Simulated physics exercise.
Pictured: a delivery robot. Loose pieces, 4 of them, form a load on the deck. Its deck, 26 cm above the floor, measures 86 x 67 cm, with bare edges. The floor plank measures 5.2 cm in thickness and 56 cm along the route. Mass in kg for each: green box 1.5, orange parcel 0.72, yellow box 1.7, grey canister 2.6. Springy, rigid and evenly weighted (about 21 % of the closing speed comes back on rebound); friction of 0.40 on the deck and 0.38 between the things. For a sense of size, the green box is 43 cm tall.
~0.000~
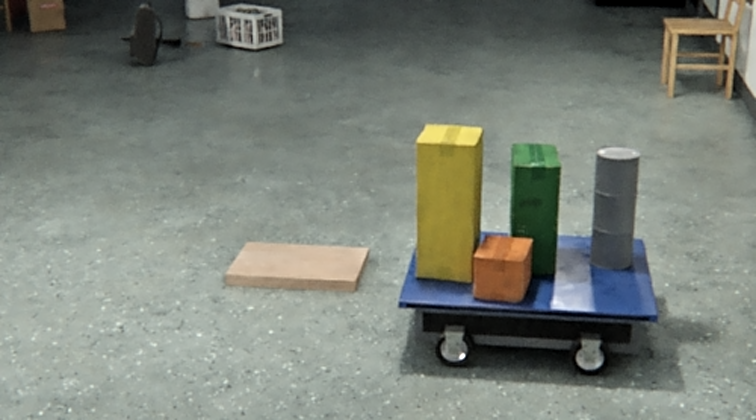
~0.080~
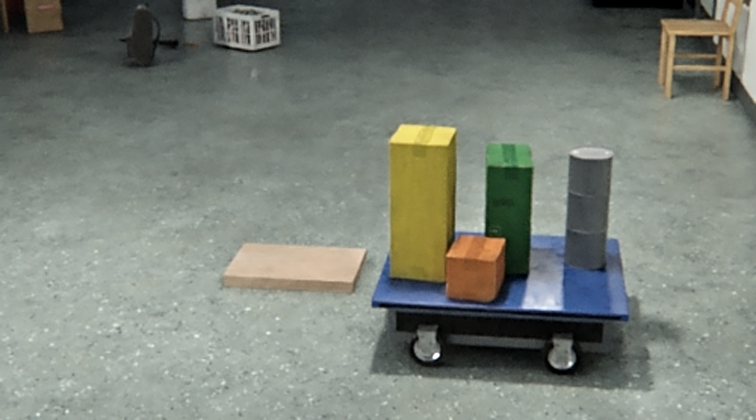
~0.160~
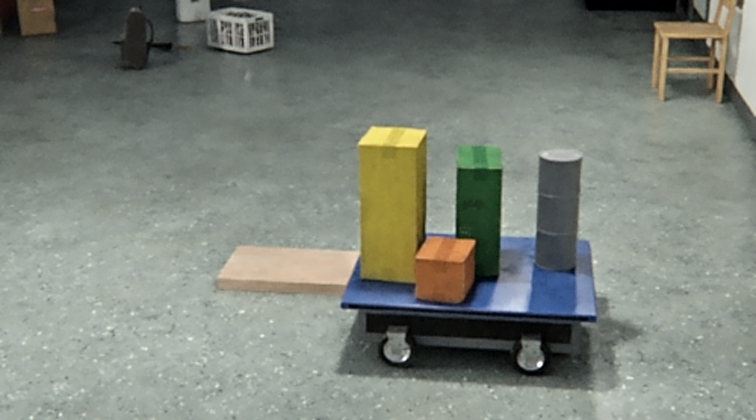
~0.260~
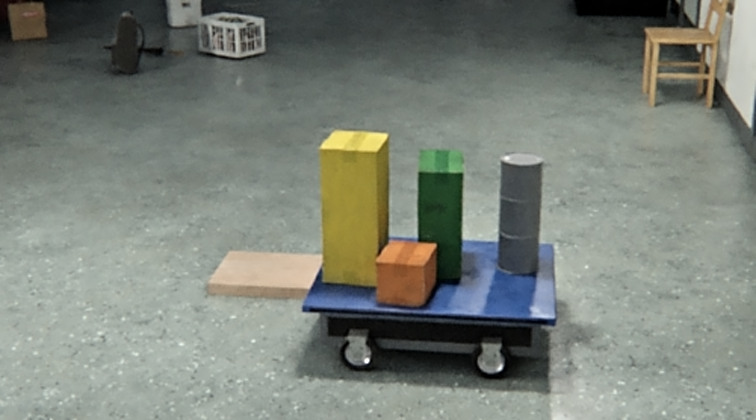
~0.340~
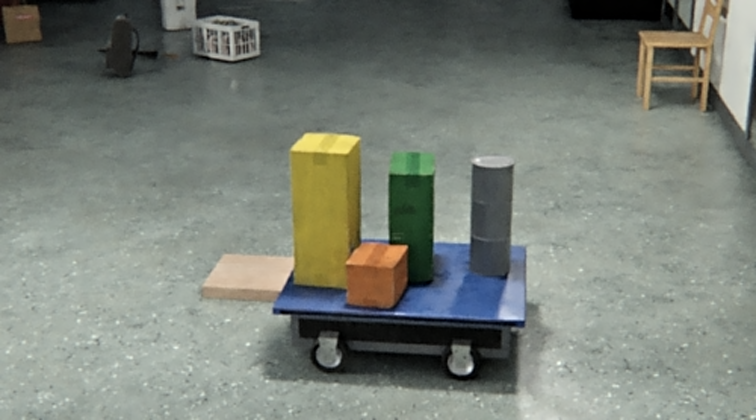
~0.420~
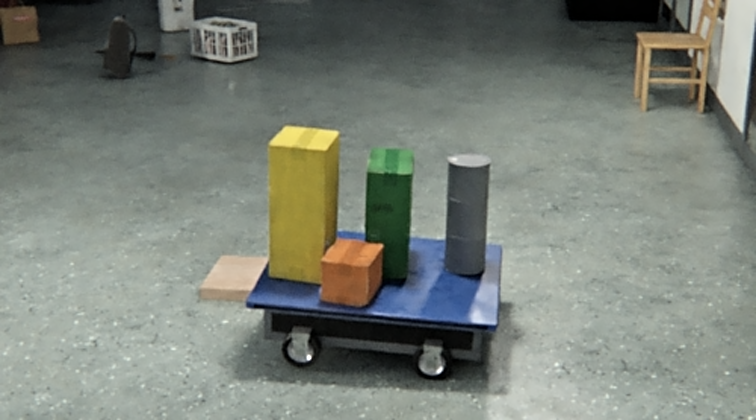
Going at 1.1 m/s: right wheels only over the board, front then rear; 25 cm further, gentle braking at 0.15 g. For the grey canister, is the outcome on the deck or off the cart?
Kept aboard.
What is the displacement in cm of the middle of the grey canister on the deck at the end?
Displacement: Approx. 40 cm.
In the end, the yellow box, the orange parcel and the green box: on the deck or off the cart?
Yellow box: Goes out of bounds; orange parcel: Stays in bounds; green box: Stays in bounds.
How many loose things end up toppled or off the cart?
It comes to 2.
After 1.02 s, cart 112 cm along; grey canister 15° off upright near (296, 197); green box 8° off upright; yellow box 8° off upright.
After 1.72 s, cart 188 cm along; yellow box now off the cart; grey canister on its side near (63, 264); orange parcel moved 2 cm.
In the end (3.4 s), off the cart, yellow box; toppled on the deck, grey canister; the other 2 under 10 cm from the start.
